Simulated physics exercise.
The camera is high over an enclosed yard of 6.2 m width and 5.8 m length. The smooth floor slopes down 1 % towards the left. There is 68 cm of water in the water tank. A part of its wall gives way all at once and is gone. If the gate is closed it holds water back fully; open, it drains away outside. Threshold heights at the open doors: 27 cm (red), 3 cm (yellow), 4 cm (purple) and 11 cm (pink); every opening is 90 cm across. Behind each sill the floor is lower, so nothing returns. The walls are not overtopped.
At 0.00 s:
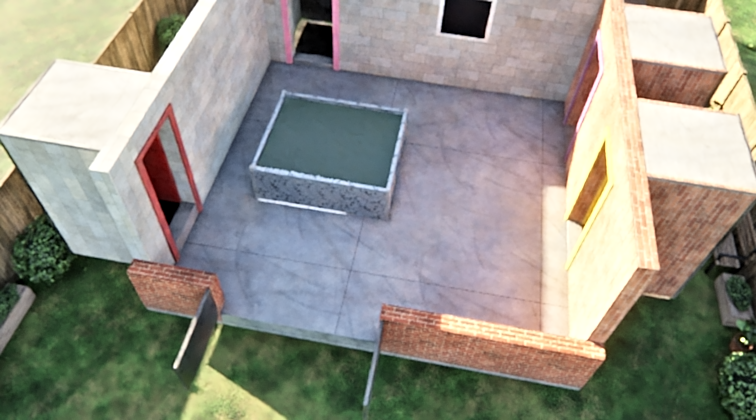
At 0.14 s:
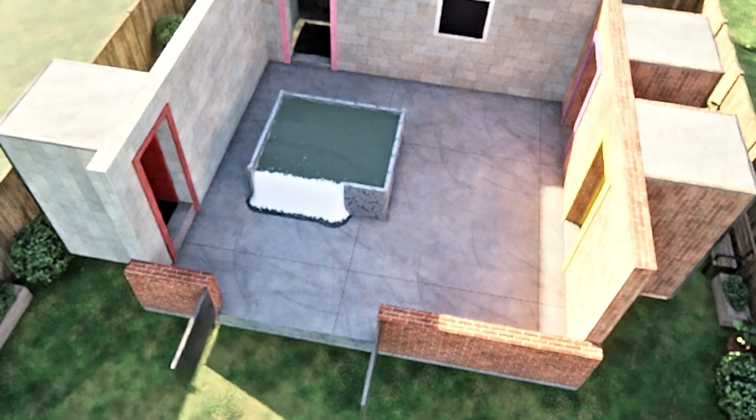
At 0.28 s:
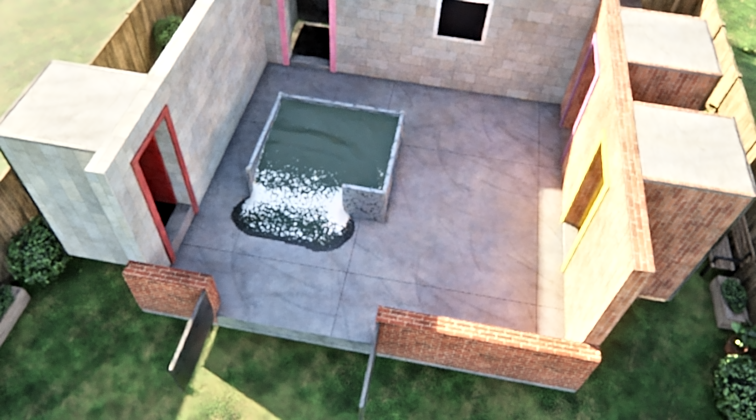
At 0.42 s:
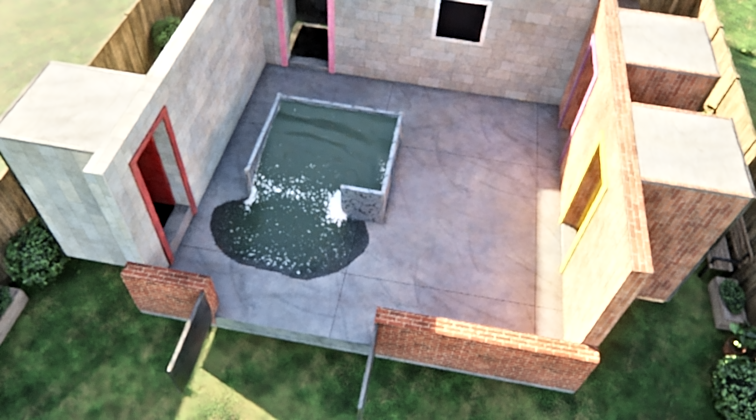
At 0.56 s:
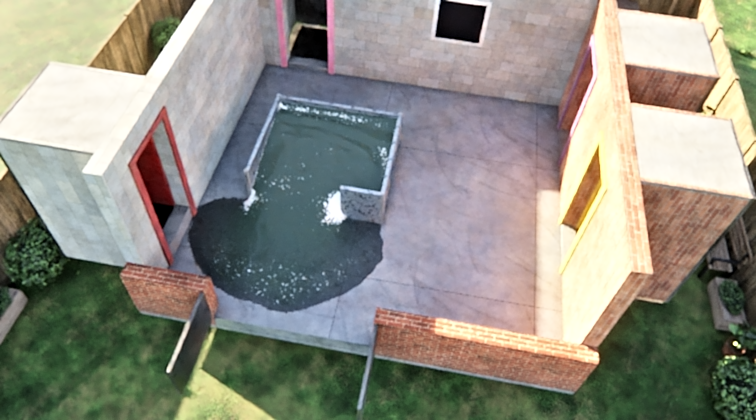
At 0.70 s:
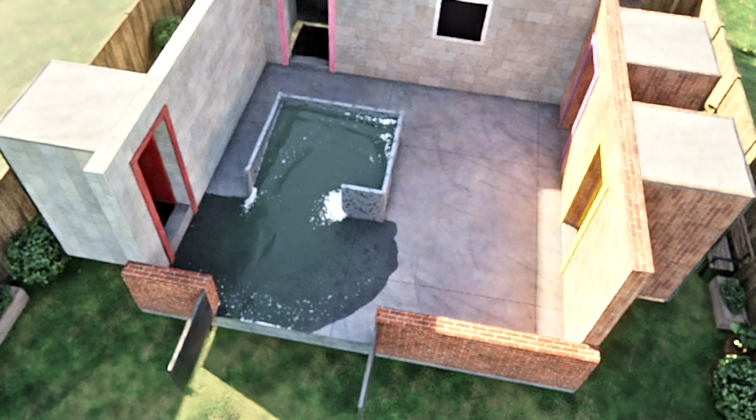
Walled yard seen from above, with water bursting through the near side of a raised tank and spreading across the grey floor.
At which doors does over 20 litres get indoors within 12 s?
The water let in: At the red door it stays under the limit; at the yellow door it does not reach the limit; at the purple door it stays under the limit; at the pink door it does not reach the limit.
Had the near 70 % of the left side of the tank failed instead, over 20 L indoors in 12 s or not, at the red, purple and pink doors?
Against that limit: Red under, purple above, pink past it.
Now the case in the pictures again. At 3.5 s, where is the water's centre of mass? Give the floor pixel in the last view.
Near (291, 209).
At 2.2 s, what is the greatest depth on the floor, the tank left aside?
Roughly 36 cm.
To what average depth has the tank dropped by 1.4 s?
About 40 cm.
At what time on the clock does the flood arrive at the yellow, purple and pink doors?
Arrival: Yellow not within the 12 s, purple 12.0 s, pink 4.5 s.
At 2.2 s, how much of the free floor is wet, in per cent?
About 20 per cent.
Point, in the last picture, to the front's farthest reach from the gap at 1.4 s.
Around (426, 339).
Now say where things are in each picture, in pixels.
In the first frame, still water, 68 cm deep, in the water tank at (333, 141).
In the second frame, water pours out at (300, 196) and has run 0.8 m, to (344, 220); typically 5 cm deep outside, 68 cm at the water tank's back.
In the third frame, the front is at (240, 222), 1.0 m from the gap at (298, 198); 1.1 m2 of floor is under water; 68 cm left at the back of the water tank.
In the fourth frame, water pours out at (297, 200) and has run 1.4 m, to (328, 270); typically 9 cm deep outside, 67 cm at the water tank's back.
In the fifth frame, water pours out at (297, 201) and has run 2.0 m, to a hidden place; typically 7 cm deep outside, 60 cm at the water tank's back.
In the sixth frame, water pours out at (298, 199) and has run 2.4 m, to a hidden place; typically 6 cm deep outside, 57 cm at the water tank's back.
After 1.4 s water covers 20 % of the floor and is deepest (46 cm) near (159, 290); red door 15 cm at the sill, 0 L in, yellow door not reached, purple door not reached, pink door not reached.
After 2.2 s water covers 20 % of the floor and is deepest (36 cm) near (216, 269); red door 29 cm at the sill, 4 L in, yellow door not reached, purple door not reached, pink door not reached.
After 3.5 s water covers 30 % of the floor and is deepest (22 cm) near (159, 290); red door 20 cm at the sill, 8 L in, yellow door not reached, purple door not reached, pink door not reached.
After 7.0 s water covers 45 % of the floor and is deepest (12 cm) near (265, 66); red door 11 cm at the sill, 9 L in, yellow door not reached, purple door not reached, pink door 9 cm at the sill, 1 L in.
After 12.0 s water covers 70 % of the floor and is deepest (6 cm) near (159, 290); red door 6 cm at the sill, 9 L in, yellow door not reached, purple door 1 cm at the sill, 0 L in, pink door 5 cm at the sill, 1 L in.
